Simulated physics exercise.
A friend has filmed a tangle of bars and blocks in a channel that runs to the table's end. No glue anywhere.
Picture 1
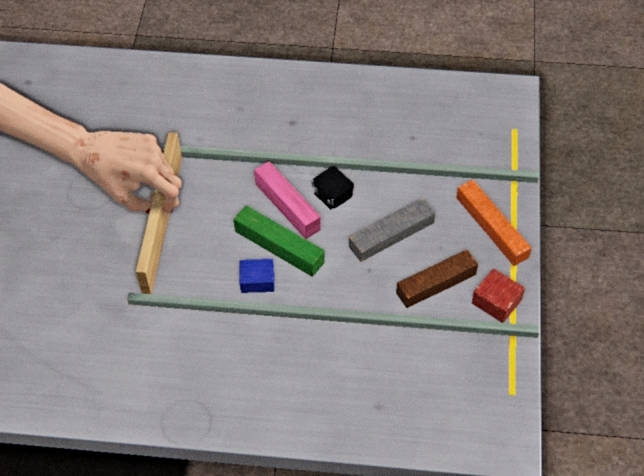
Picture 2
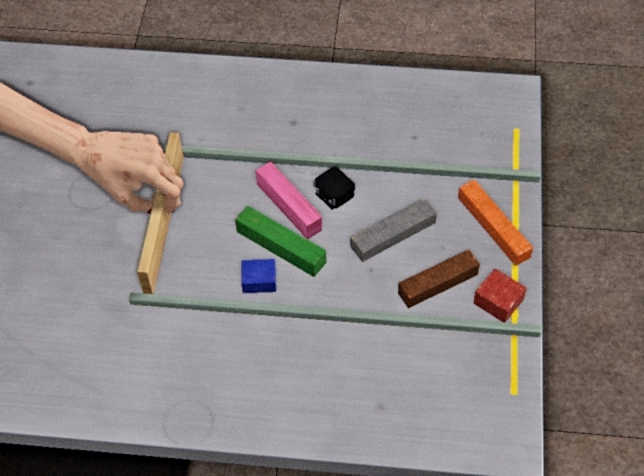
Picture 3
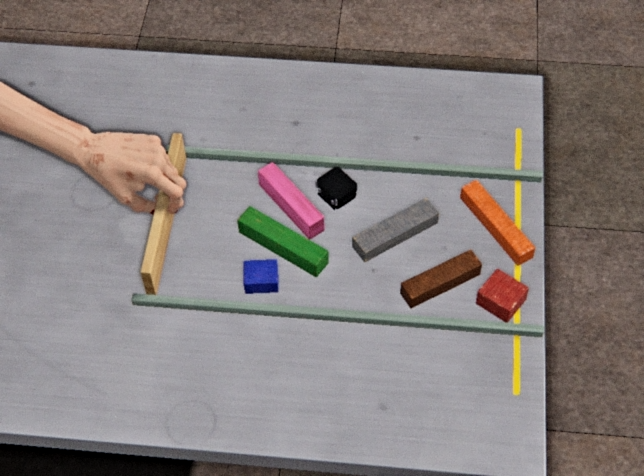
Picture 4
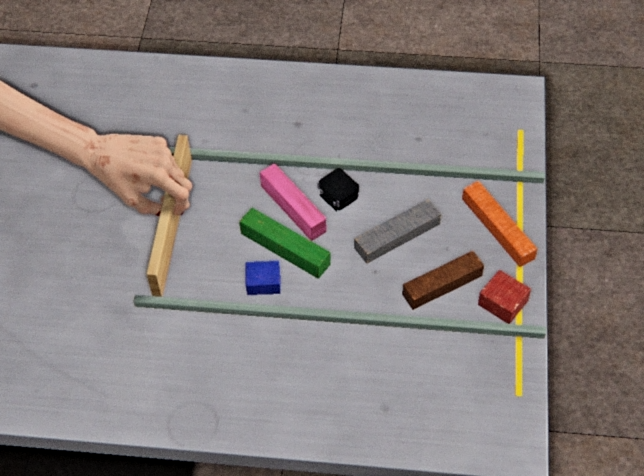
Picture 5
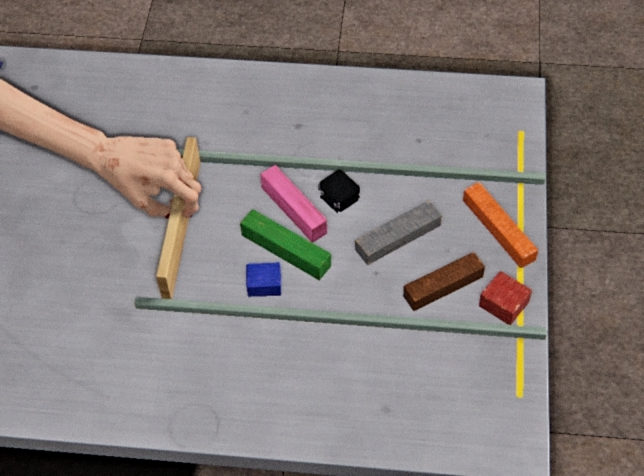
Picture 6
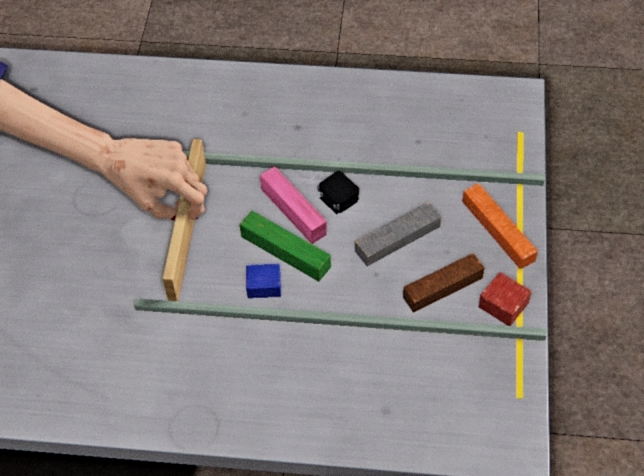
On a grey tabletop, between two green rails, a hand holding a wooden board upright slides it slightly to the right toward pink, green, blue, black, grey, brown, orange and red pieces, which stay in place beside and across yellow tape.
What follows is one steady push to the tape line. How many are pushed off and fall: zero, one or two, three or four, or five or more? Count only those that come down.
The number that fall off is five or more.
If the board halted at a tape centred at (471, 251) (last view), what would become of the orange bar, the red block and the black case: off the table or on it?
The orange bar goes over, the red block goes over, the black case remains up.
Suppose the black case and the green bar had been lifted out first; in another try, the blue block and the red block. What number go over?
The counts: 4 and 4.
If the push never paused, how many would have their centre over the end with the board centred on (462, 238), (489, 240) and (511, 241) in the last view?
Place by place, 3, 4 and 6.
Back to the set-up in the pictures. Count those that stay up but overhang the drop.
It comes to 1.
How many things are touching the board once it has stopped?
The number is 1.
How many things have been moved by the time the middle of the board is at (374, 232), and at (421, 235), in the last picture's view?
First 6, then 8.
Soon after, none off yet; red block at rest near (505, 299); orange bar at rest near (499, 226); brown bar at rest near (444, 282).
Then, none off yet; red block moved a little near (521, 303); orange bar moved a little near (518, 216); brown bar moved about its own width near (515, 273).
At rest, the number that fall off is five or more; fallen, green bar, pink stick, black case, grey bar, brown bar, orange bar and red block.
